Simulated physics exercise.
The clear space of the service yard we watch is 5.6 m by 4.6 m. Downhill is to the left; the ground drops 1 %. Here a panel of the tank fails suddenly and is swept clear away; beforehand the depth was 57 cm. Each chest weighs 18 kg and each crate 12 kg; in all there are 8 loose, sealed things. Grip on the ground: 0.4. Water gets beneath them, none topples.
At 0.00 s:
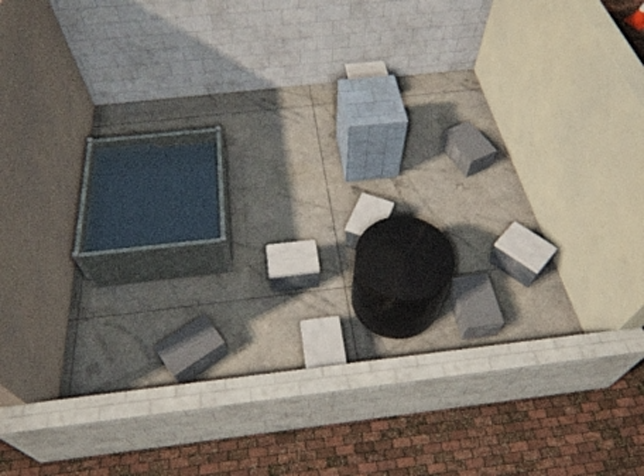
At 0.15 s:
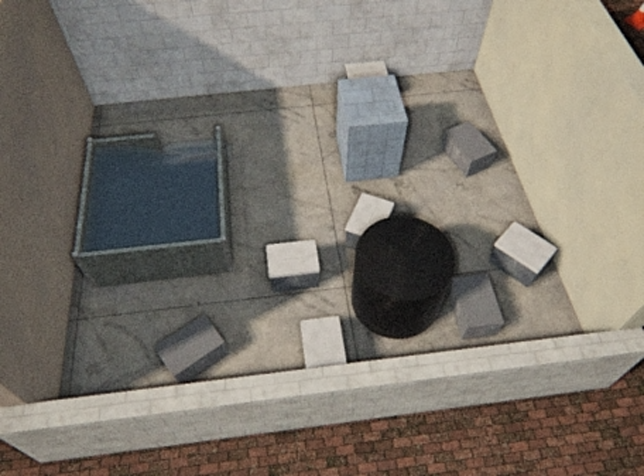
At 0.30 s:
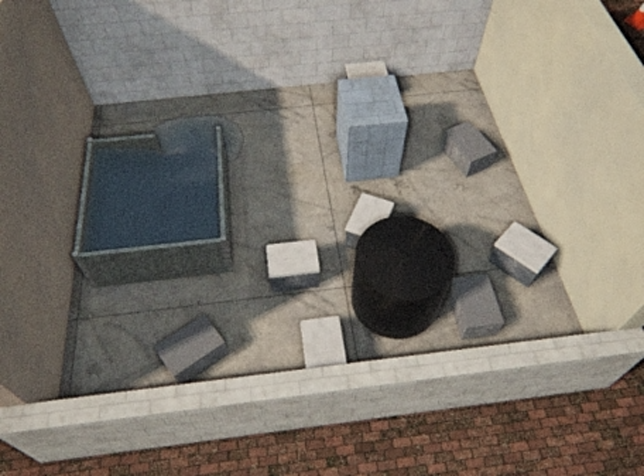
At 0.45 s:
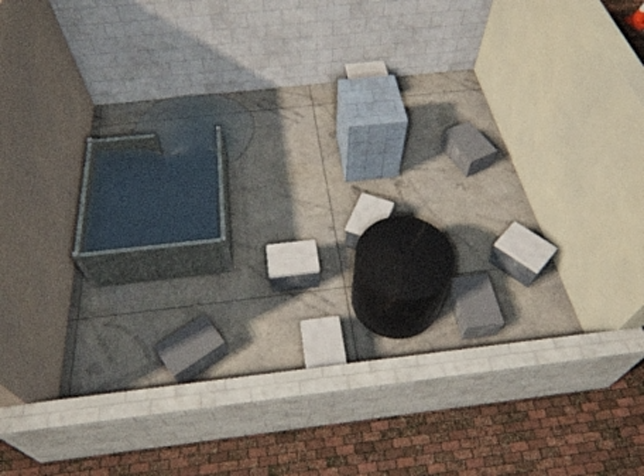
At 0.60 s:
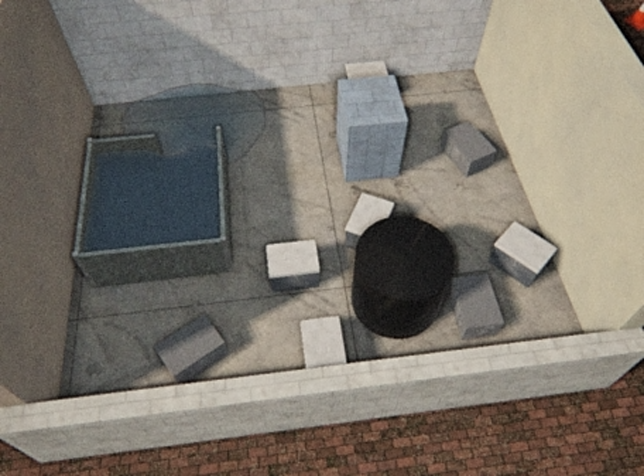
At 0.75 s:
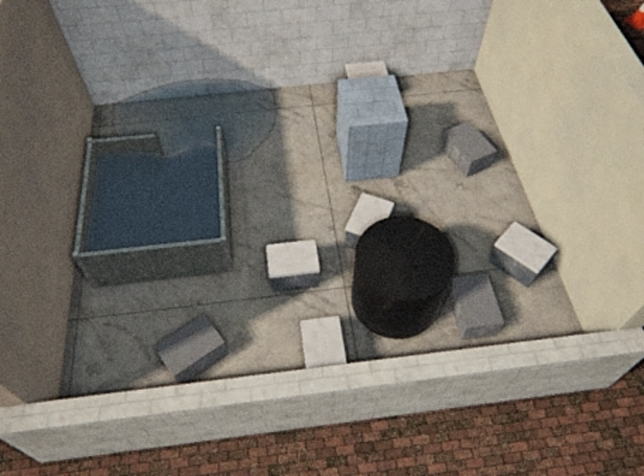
To begin with, a square tank of dark water stands at the left of a walled yard, with pale and grey blocks scattered around a black cylinder. Part of the tank's far side disappears, and water spreads thinly over the floor behind it, while the blocks stay still.
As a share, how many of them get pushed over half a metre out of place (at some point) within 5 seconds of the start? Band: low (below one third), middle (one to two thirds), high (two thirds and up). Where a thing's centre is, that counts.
Low.
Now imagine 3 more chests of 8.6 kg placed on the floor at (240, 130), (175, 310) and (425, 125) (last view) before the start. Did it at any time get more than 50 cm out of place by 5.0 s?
Each in turn ends up beyond the limit, within the limit, beyond the limit.
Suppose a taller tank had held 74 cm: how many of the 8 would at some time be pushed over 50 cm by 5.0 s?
Count: 3.
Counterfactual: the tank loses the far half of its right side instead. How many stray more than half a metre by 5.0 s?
You'd get 4 in that case.
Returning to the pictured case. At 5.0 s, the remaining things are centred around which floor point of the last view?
Averaged position, last view: Near pixel (395, 273).
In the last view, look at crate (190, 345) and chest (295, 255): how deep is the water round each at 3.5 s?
First roughly 0 cm, second roughly 0 cm.
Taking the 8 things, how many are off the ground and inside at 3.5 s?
Then: 1.
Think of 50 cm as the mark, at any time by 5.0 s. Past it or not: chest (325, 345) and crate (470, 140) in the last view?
In turn: Less, over.
After 1.1 s 0 of 8 are over 50 cm from their spots; 0 afloat.
After 2.2 s 1 of 8 are over 50 cm from their spots; 0 afloat.
After 3.5 s 1 of 8 are over 50 cm from their spots; 1 afloat.
After 5.0 s 2 of 8 are over 50 cm from their spots, and 2 have been at some point; 0 afloat.
